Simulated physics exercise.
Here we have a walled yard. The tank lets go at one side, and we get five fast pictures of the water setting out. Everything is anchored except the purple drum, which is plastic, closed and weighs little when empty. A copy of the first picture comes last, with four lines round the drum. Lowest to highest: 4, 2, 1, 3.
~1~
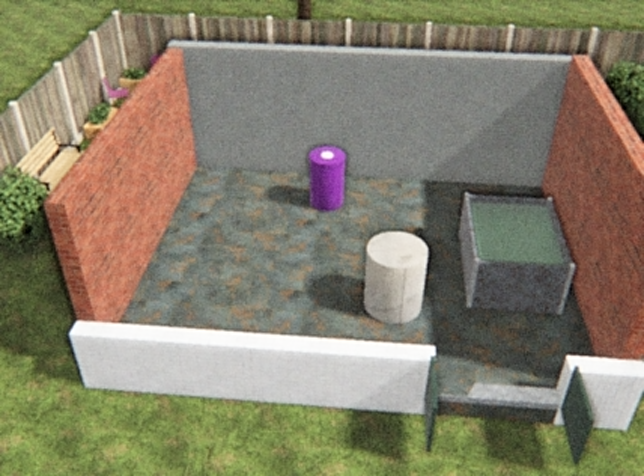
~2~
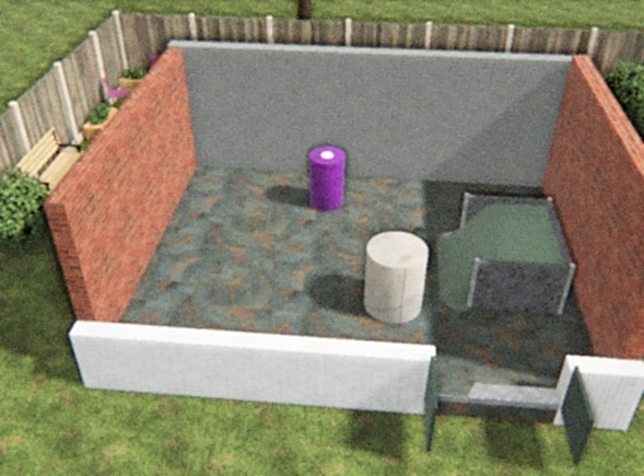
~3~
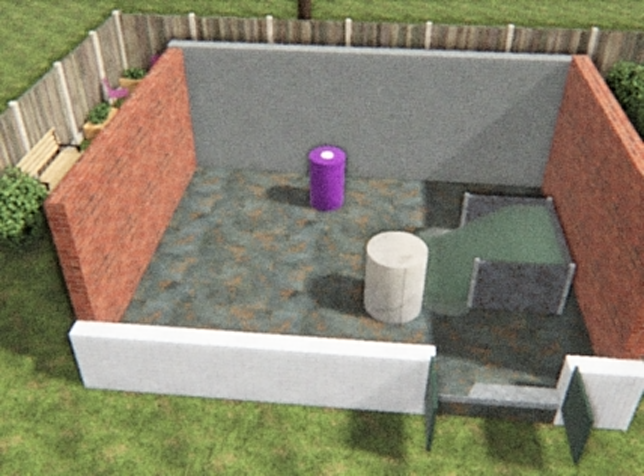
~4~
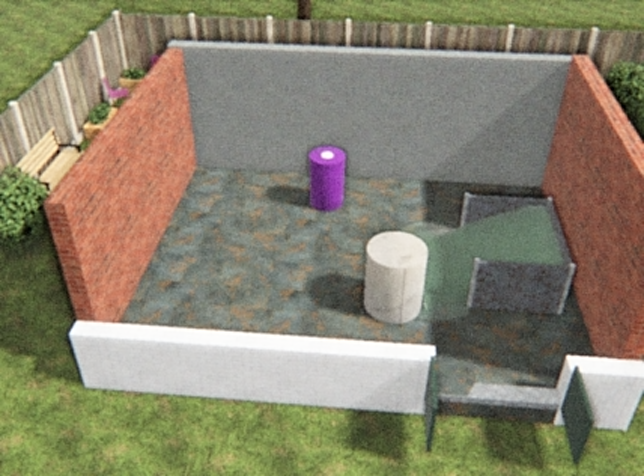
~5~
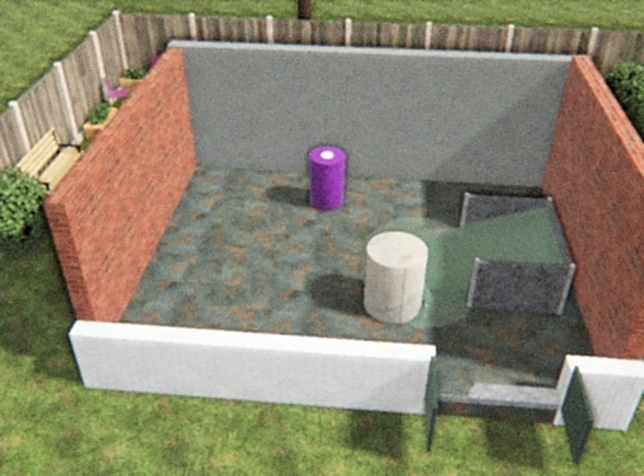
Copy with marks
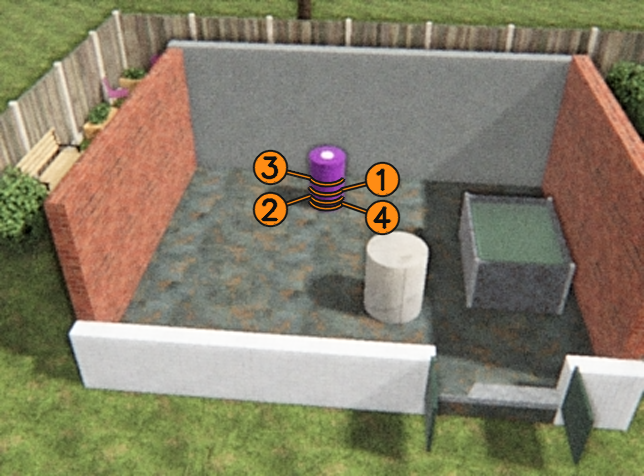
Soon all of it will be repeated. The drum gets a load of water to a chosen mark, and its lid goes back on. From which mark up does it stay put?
Take 2.
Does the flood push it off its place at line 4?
Yes, it does.
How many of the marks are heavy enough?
Three.
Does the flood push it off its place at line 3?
No, that is safe.
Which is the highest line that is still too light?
4 it is.
On the marked copy, 1 at (325, 194); 2 at (325, 202); 3 at (325, 184); 4 at (325, 208); from the bottom up 4, 2, 1, 3.
With 1, it does not move.
With 2, it does not move.
With 3, it does not move.
With 4, it is pushed about 3 times its own width away.
